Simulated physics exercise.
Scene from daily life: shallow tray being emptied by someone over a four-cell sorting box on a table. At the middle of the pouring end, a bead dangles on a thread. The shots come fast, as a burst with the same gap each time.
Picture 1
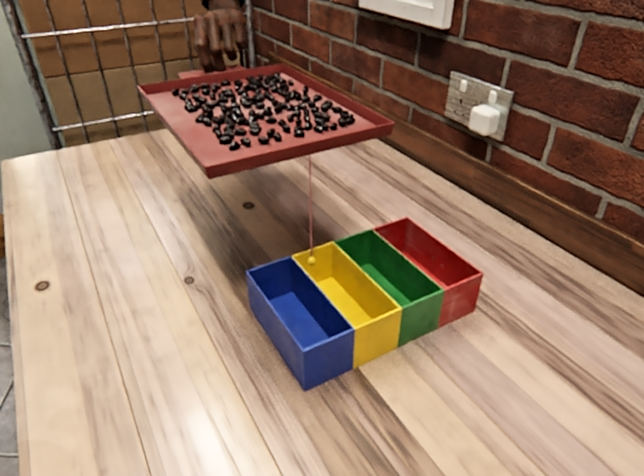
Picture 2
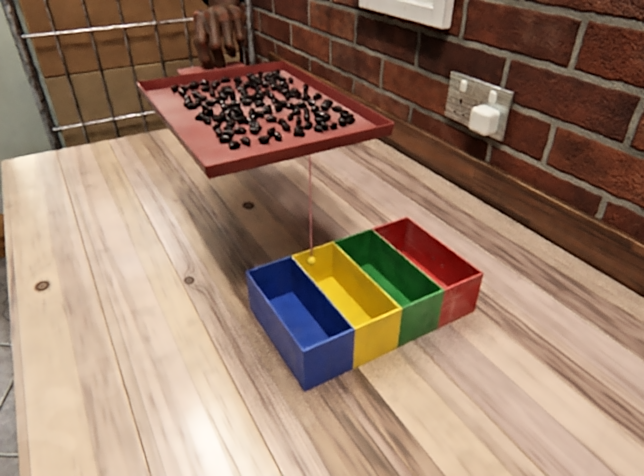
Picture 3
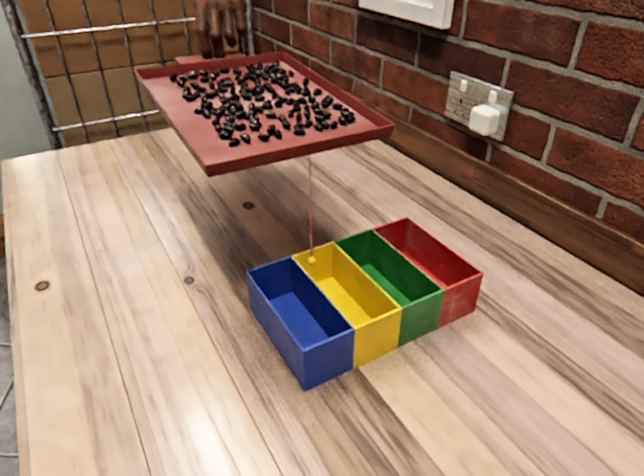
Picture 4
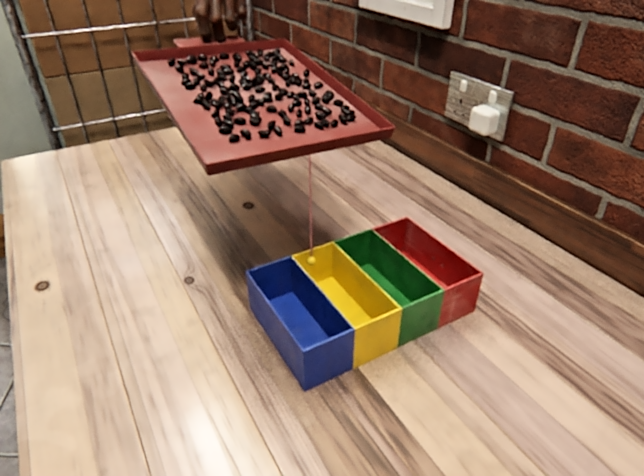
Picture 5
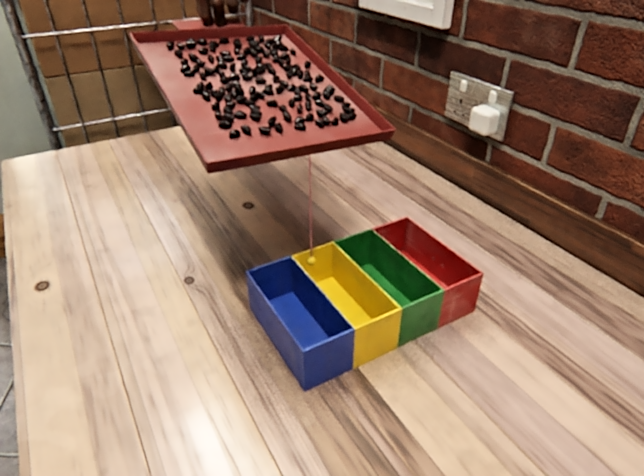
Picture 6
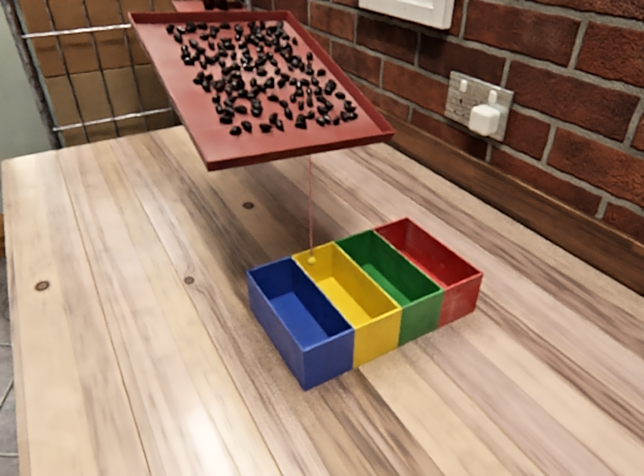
On a wooden table, a hand tilts a tray of black beans above four coloured cells.
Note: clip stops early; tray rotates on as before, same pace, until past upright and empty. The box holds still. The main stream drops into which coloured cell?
It drops into the green cell.
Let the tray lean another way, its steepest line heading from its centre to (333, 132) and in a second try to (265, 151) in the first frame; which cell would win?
Green first, the blue one second.
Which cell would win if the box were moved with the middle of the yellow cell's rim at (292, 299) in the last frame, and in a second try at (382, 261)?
Well, the first time it's the cell in red, and the second time it's the yellow one.
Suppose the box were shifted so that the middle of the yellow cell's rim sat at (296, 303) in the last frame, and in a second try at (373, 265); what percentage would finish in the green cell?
Around 30 and then 20 per cent.
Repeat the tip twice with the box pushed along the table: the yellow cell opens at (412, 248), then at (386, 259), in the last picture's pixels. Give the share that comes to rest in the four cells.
Roughly 60 % and then 90 %.
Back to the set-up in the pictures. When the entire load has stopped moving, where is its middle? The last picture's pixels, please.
About (379, 314).
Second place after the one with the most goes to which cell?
The yellow one.
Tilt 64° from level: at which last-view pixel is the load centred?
Load centre: Approx. (348, 126).
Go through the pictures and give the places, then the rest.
Corners of the pouring end at (207, 165) and (392, 122), level; middle of the load at (260, 106), black beans; bead on its thread at (311, 261); blue cell at (329, 356); yellow cell at (377, 335); green cell at (421, 315); red cell at (460, 297), in the first frame.
Corners of the pouring end at (207, 165) and (392, 123), level; middle of the load at (260, 104), in the second frame.
Corners of the pouring end at (207, 164) and (392, 124), tipped barely, lowest at the right corner; middle of the load at (260, 98), in the third frame.
Corners of the pouring end at (208, 162) and (393, 126), tipped a little, lowest at the right corner; middle of the load at (260, 89), in the fourth frame.
Corners of the pouring end at (209, 161) and (393, 128), tipped a little, lowest at the right corner; middle of the load at (260, 80), in the fifth frame.
Corners of the pouring end at (209, 160) and (393, 131), tipped clearly, lowest at the right corner; middle of the load at (262, 72); blue cell at (329, 356); yellow cell at (377, 335); green cell at (421, 315); red cell at (460, 297), in the sixth frame.
Soon, tray tipped steeply; most on the tray; a small part falling or outside the box.
A while on, tray tipped past a quarter turn; about two thirds on the tray; about a quarter in the green cell; a small part in the yellow cell; a small part in the red cell; a stray few in the blue cell; a small part falling or outside the box.
Towards the end, tray tipped past a quarter turn; about half in the green cell; about a third in the yellow cell; a small part in the blue cell; a small part in the red cell; a stray few falling or outside the box.
Finally, tray tipped past a quarter turn; about half in the green cell; about a third in the yellow cell; a small part in the blue cell; a small part in the red cell; a stray few outside the box.
